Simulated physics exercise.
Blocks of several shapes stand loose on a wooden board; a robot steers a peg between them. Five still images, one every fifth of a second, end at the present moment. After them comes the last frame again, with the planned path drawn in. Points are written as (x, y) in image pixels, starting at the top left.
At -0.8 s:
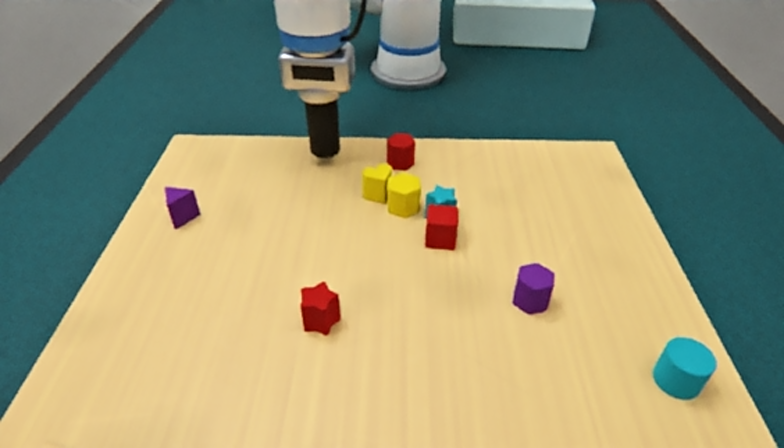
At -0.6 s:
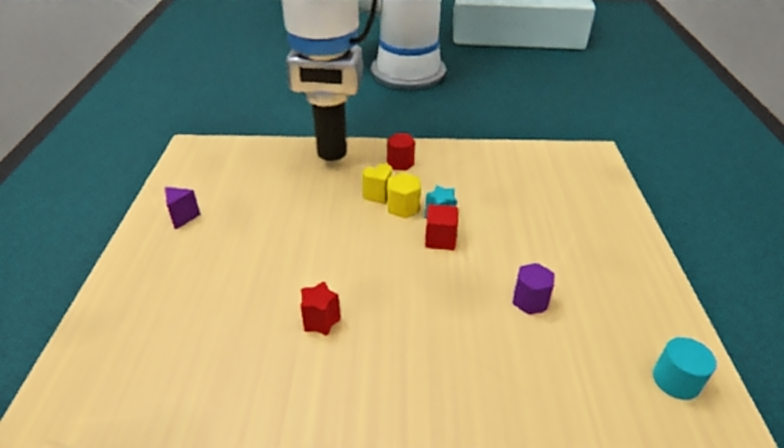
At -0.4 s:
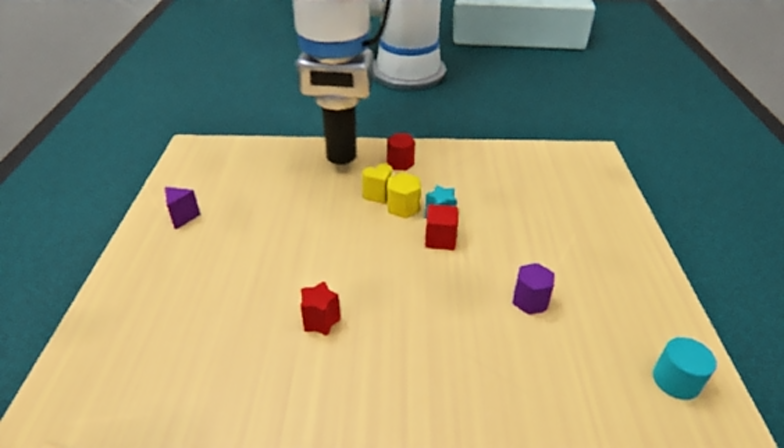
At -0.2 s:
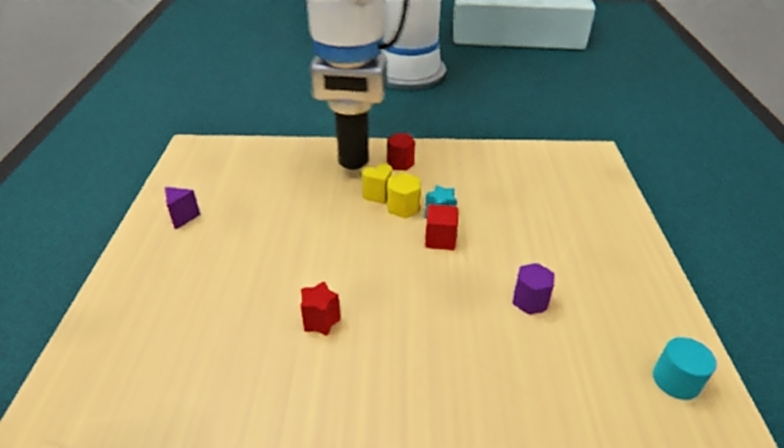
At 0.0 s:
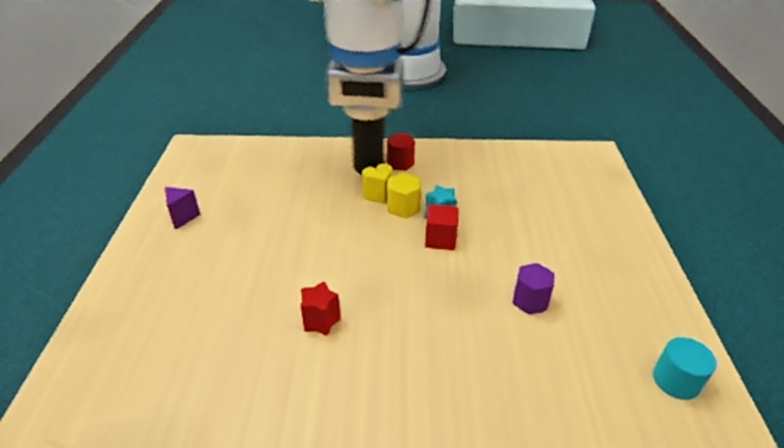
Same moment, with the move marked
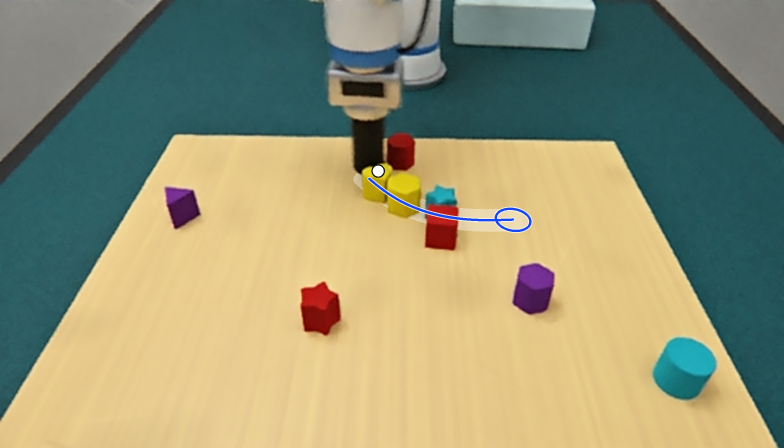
On a wooden board, a robot's black peg moves right to the yellow heart-shaped block.
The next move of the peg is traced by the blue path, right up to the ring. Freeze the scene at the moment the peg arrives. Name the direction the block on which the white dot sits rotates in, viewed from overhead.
Watching from overhead, you'd notice the block on which the white dot sits rotating clockwise.
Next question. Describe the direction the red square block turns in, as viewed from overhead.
That block twists counter-clockwise.
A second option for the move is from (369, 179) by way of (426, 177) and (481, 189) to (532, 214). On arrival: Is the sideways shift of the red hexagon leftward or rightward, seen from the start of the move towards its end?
Left side.
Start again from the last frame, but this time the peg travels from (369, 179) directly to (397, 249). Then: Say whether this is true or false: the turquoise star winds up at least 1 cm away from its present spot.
My answer: True.
The line goes from (369, 179) by way of (404, 203) and (456, 218) to (513, 220); the dot is on the yellow heart-shaped block.
On the path given first. One third of the way, peg at (405, 191); yellow heart-shaped block at (383, 190), turned 65° clockwise; yellow hexagon at (419, 198), turned 45° anticlockwise; red square block at (447, 217); turquoise star at (450, 195), turned 30° anticlockwise.
Two thirds of the way, peg at (458, 206); yellow heart-shaped block at (383, 190), turned 65° clockwise; yellow hexagon at (431, 211); red square block at (456, 229), turned 35° anticlockwise; turquoise star at (482, 207), turned 65° anticlockwise.
At the end, peg at (515, 207); yellow heart-shaped block at (383, 190), turned 65° clockwise; yellow hexagon at (431, 211); red square block at (456, 229), turned 35° anticlockwise; turquoise star at (508, 214).
